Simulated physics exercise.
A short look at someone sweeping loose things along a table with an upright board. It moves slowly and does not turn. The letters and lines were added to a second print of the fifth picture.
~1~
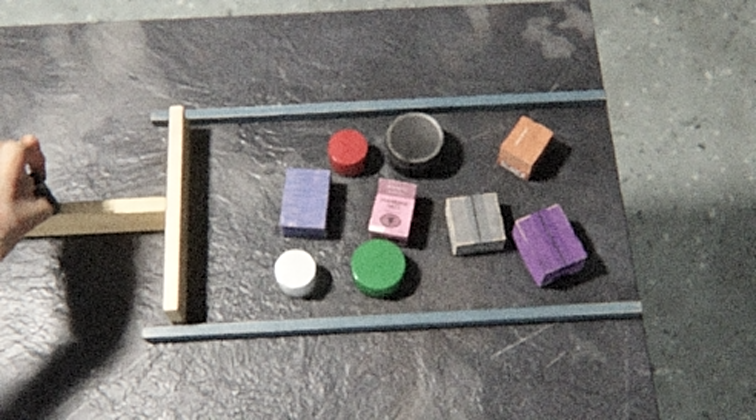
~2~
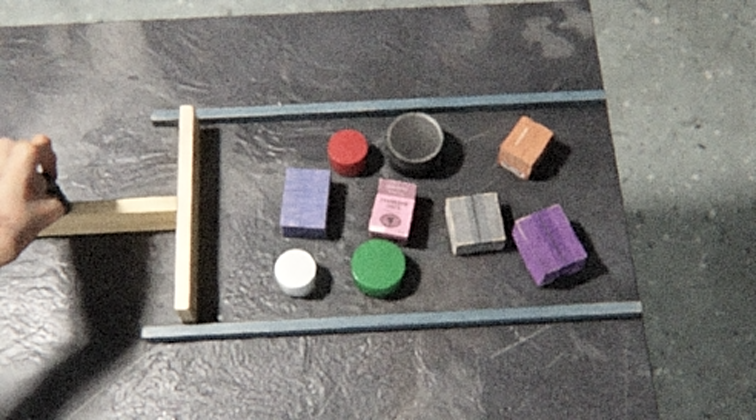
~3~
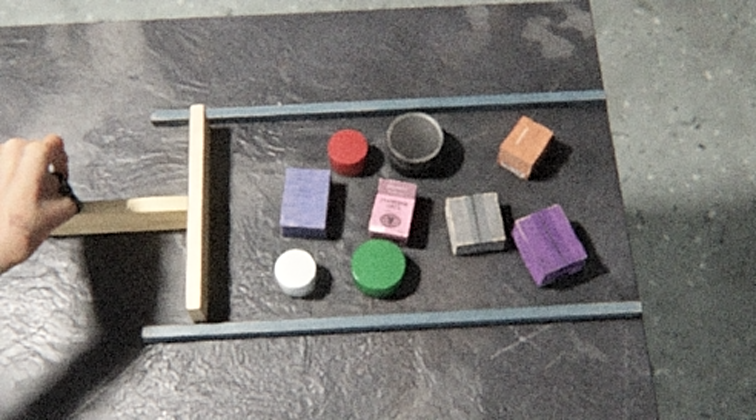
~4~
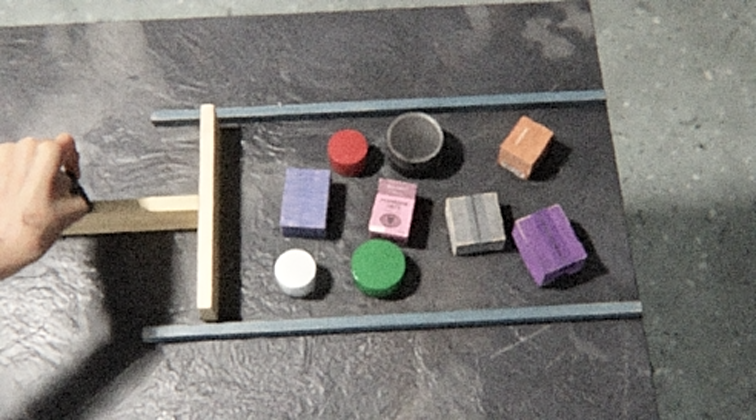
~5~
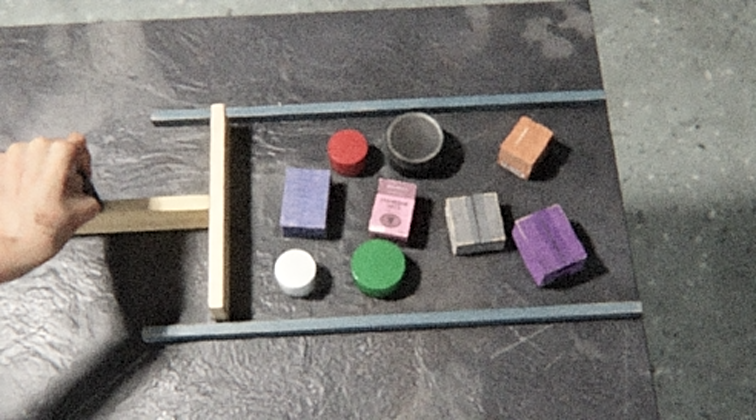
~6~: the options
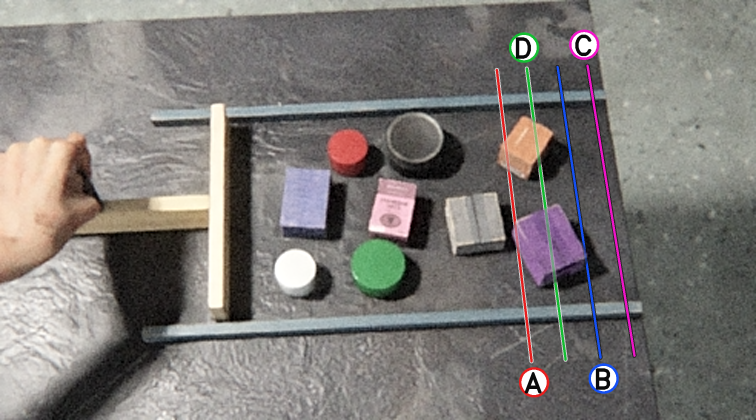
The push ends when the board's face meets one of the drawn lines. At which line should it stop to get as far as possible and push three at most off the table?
Stop at D.
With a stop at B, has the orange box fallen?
By then, yes.
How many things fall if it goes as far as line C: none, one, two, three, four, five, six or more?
In all, six or more.
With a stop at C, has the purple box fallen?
Yes.
On the copy, A at (513, 206); B at (578, 203); C at (610, 202); D at (545, 205).
On D. First, board (336, 195); white pot (366, 271); green pot (413, 267).
Then, board (453, 189); purple box (609, 262); grey box (568, 219).
Finally, board (545, 185); orange box over the edge; purple box over the edge; three fallen.
By contrast, A is within the limit but short; B drops five; C drops nine.
